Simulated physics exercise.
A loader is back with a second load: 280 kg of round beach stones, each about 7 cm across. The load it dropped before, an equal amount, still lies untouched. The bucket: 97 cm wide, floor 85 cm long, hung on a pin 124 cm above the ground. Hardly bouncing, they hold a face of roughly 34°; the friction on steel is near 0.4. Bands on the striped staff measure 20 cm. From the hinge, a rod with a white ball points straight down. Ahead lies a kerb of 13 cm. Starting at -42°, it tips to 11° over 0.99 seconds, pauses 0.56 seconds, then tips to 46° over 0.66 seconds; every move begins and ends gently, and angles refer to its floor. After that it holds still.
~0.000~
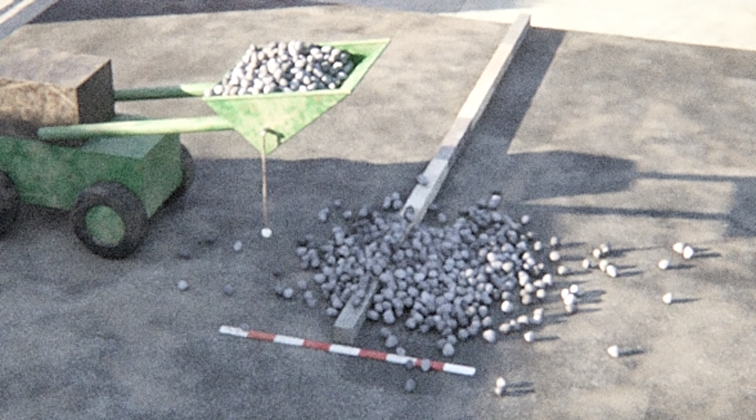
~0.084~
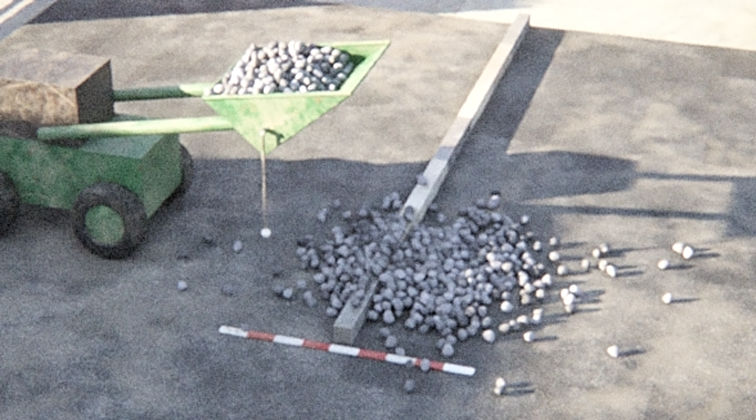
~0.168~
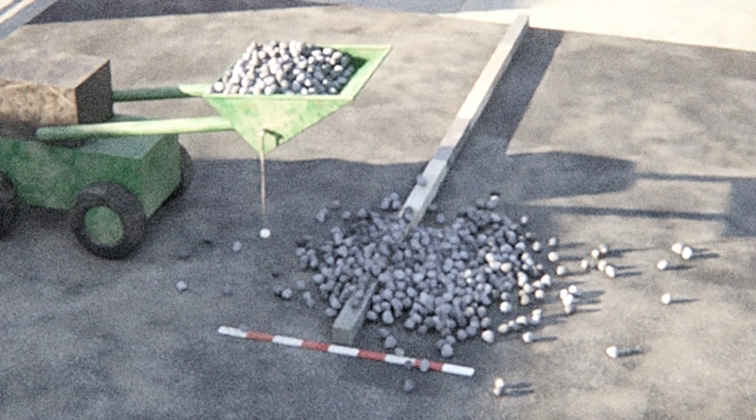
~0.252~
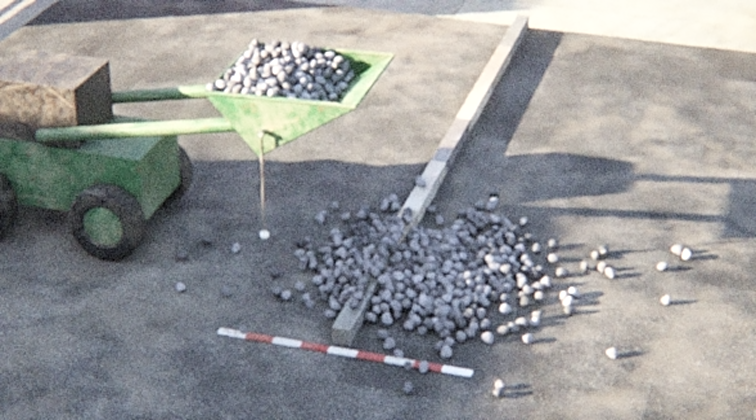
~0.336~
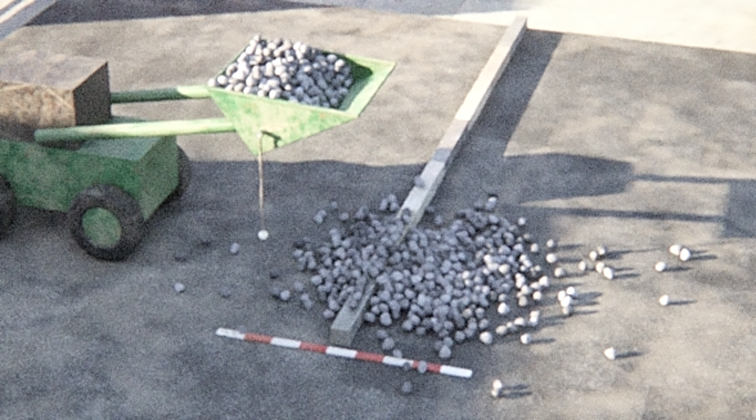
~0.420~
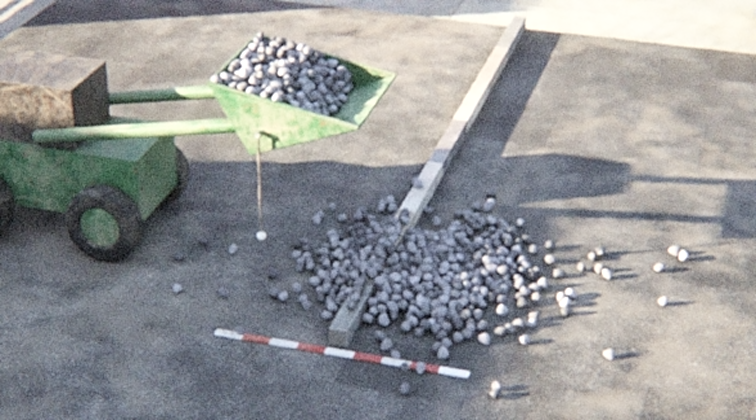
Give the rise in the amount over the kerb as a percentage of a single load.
56 %.
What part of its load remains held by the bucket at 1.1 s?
Near 100 per cent of the load is held.
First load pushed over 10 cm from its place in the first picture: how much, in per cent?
Roughly 5 % of them.
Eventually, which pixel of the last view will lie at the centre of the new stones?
Their middle rests near (398, 254).
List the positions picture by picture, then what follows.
In the first picture, the bucket is at -42°, its lip at (351, 92); the top of the load is at (300, 54). The earlier load is highest near (390, 240), 19 cm above ground level, 31 % on this side of the kerb, 70 % over the kerb.
In the second picture, the bucket is at -41°, its lip at (352, 93); the top of the load is at (288, 53); the stones move at 0.1 m/s on average.
In the third picture, the bucket is at -38°, its lip at (353, 99); the top of the load is at (289, 54); the stones move at 0.2 m/s on average.
The fourth picture shows lip at (356, 107), floor tilted -33°, highest stones at (284, 51); the stones move at 0.2 m/s on average.
In the fifth picture, the bucket is at -28°, its lip at (358, 117); the top of the load is at (282, 49); the stones move at 0.3 m/s on average.
In the sixth picture, the bucket is at -21°, its lip at (358, 128); the top of the load is at (264, 46); the stones move at 0.3 m/s on average.
After 0.7 s the floor is at 3°; in per cent of one load, 100 in the bucket, 31 on this side of the kerb, 70 over the kerb; the foremost stones are at (638, 277).
After 1.1 s the floor is at 11°; in per cent of one load, 100 in the bucket, 31 on this side of the kerb, 70 over the kerb; the foremost stones are at (638, 277).
After 2.7 s the floor is at 46°; in per cent of one load, 0 in the bucket, 77 on this side of the kerb, 124 over the kerb; the foremost stones are at (638, 277).
After 5.1 s the floor is at 46°; in per cent of one load, 0 in the bucket, 75 on this side of the kerb, 126 over the kerb; the foremost stones are at (638, 277). Net gain over the kerb, 56.
